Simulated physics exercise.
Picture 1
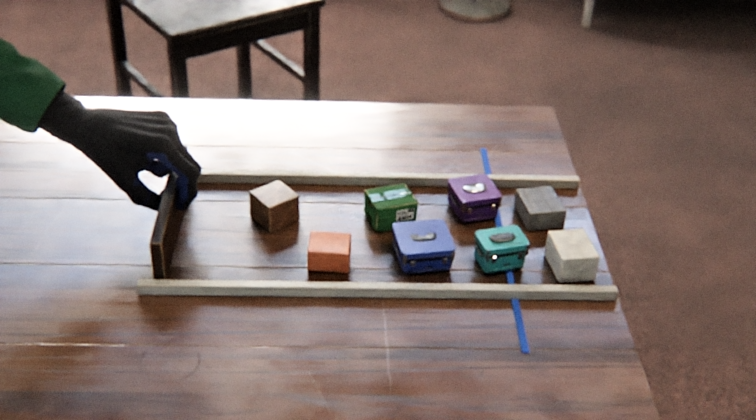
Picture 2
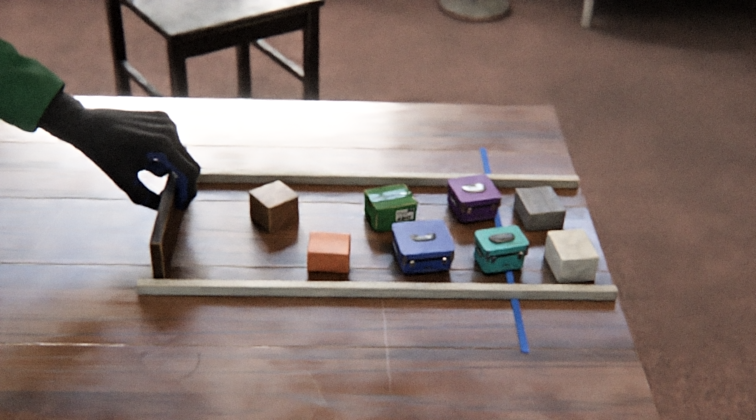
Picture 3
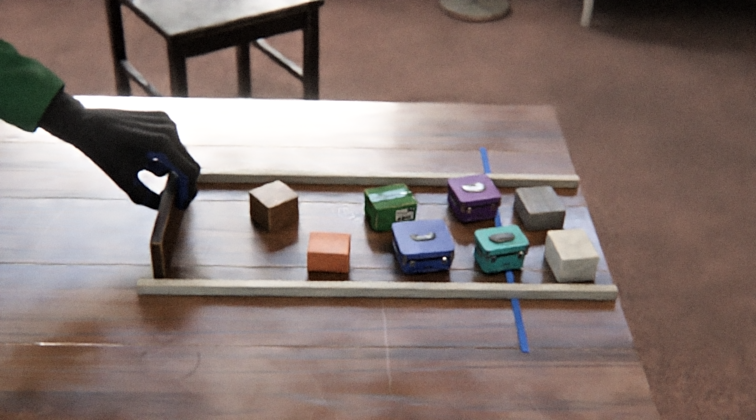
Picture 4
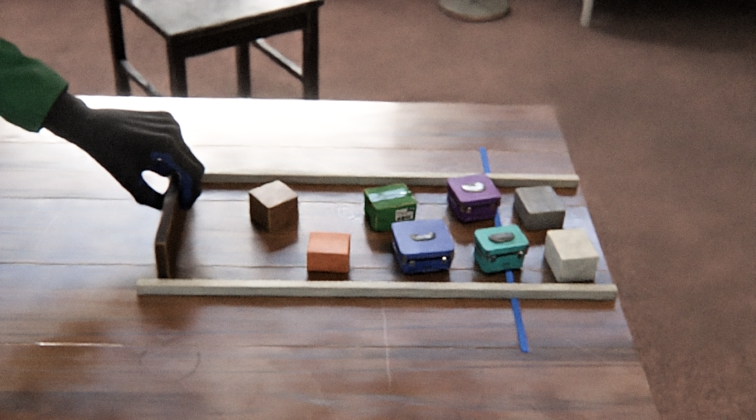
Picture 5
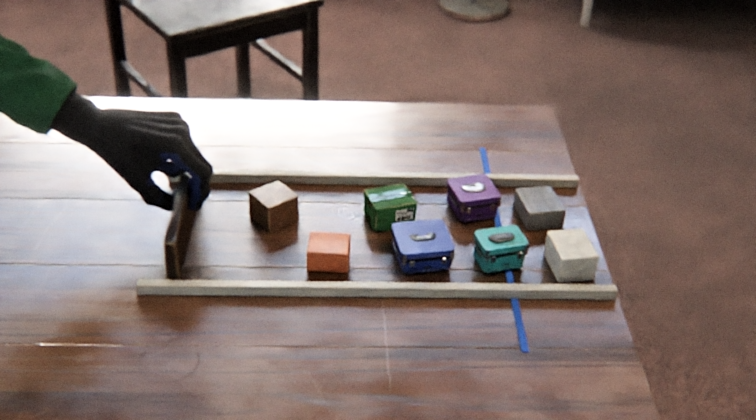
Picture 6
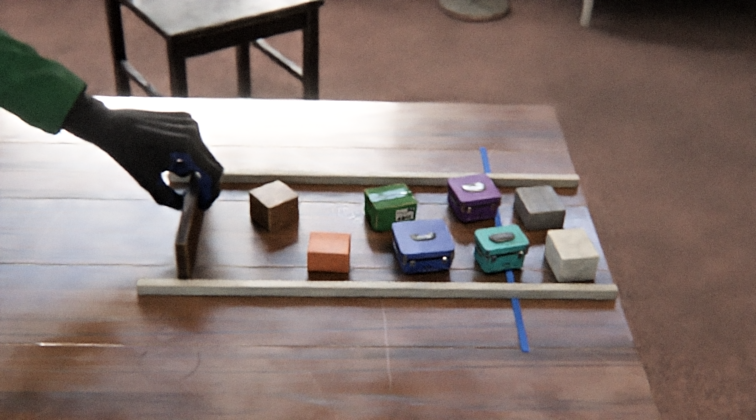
A dark board held by a hand in a green sleeve stayed nearly still at first, then slid a little to the right between two rails, while the scattered blocks and small cases stayed put.
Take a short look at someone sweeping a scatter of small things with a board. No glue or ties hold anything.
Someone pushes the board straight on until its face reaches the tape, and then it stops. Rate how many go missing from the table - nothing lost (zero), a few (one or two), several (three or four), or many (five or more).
Several, three or four.
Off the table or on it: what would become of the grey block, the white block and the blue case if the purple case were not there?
Grey block gone, white block gone, blue case safe.
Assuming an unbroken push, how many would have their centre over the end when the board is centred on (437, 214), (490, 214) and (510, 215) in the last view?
Respectively 0, 3 and 4.
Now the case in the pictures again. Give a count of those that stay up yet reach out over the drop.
1.
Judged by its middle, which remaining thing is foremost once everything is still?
That's the purple case.
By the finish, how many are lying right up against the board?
2 in contact.
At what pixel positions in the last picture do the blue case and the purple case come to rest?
First: About (574, 251); second: About (584, 191).
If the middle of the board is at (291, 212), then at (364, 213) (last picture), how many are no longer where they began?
The counts are 1 and 4.
Soon after, none off yet; white block at rest near (571, 255); grey block at rest near (539, 207); turquoise case at rest near (500, 250).
After that, none off yet; white block tilting a little near (625, 258); grey block displaced about its own width near (590, 209); turquoise case displaced well along near (581, 254).
In the end, the number that fall off is three or four; gone, turquoise case, grey block and white block.
